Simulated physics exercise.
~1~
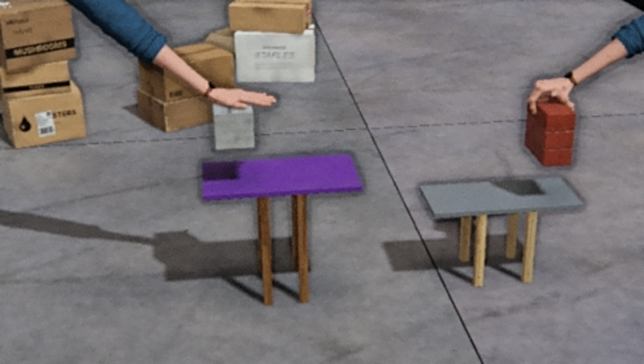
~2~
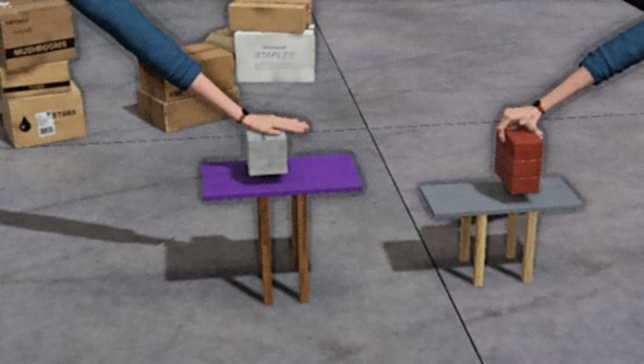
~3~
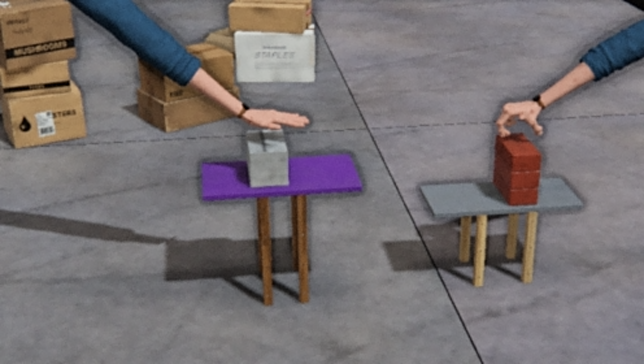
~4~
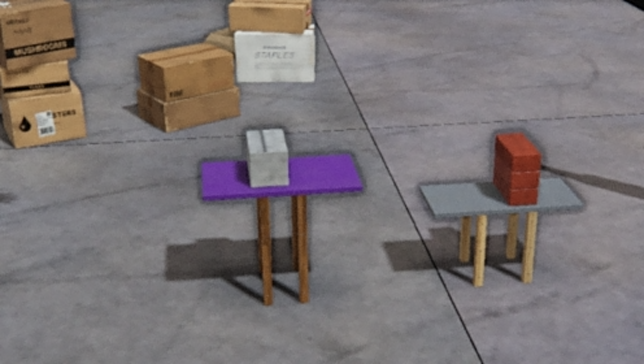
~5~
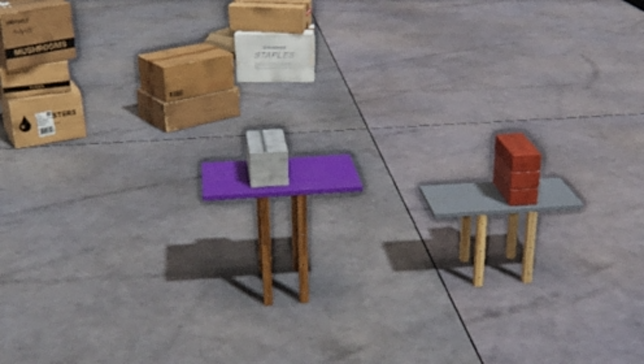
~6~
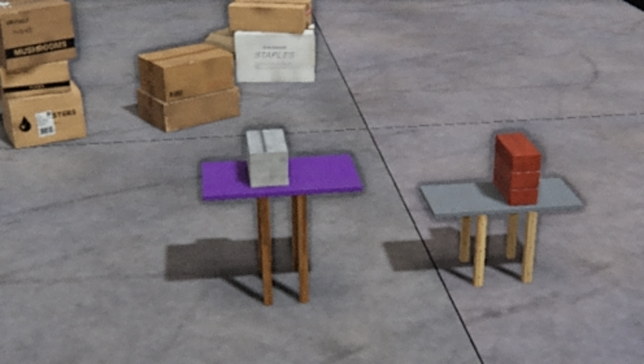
On a concrete floor, two hands set blocks on two small tables, which stay upright.
